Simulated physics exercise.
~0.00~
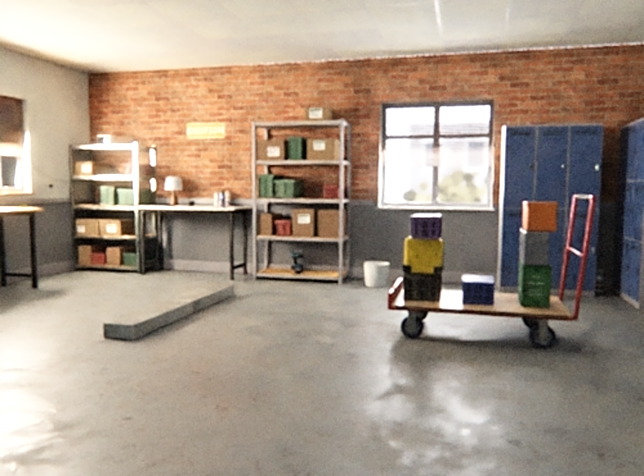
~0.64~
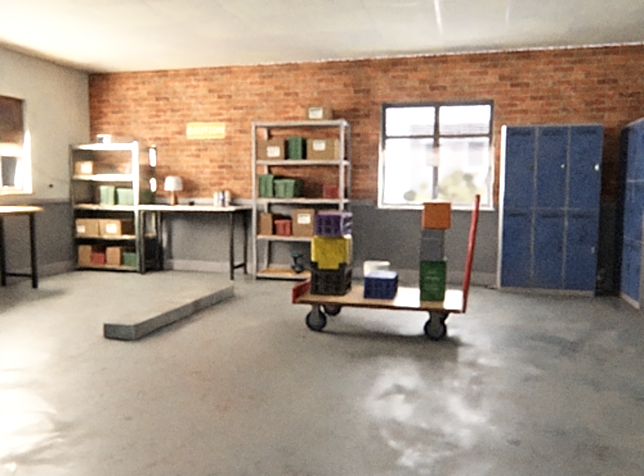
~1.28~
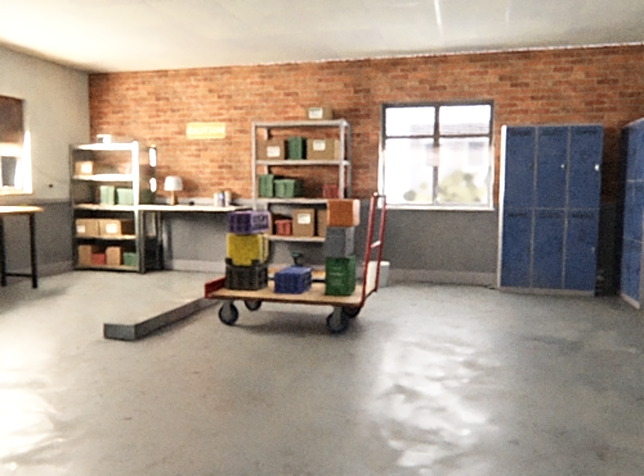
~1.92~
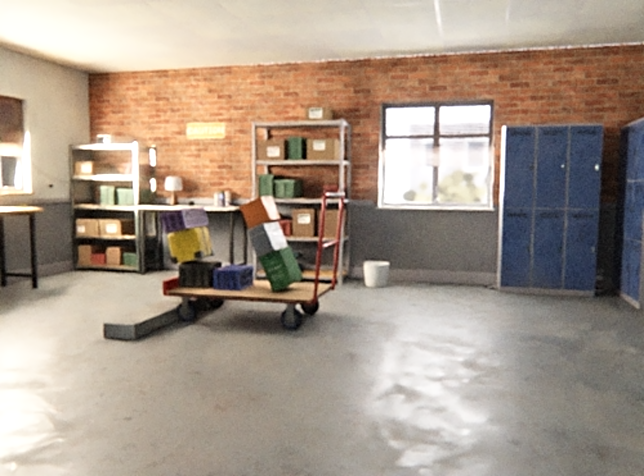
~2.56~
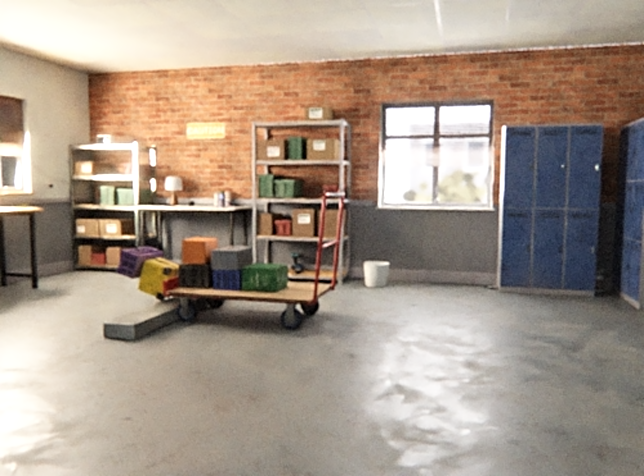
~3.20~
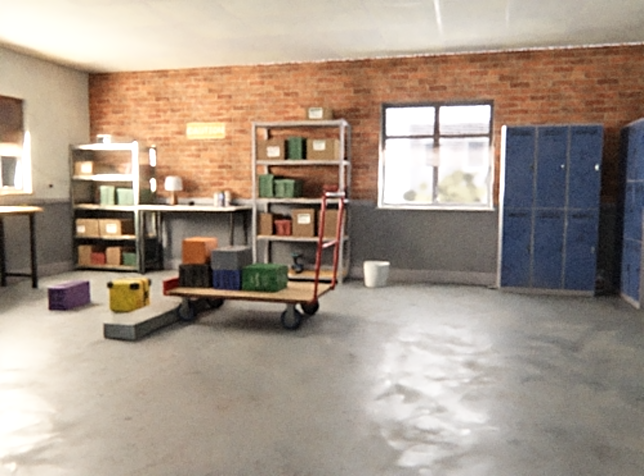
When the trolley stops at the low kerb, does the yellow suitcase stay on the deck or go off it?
The yellow suitcase goes off the deck. It tips over the front edge and ends up beyond the trolley to the left, near the kerb.
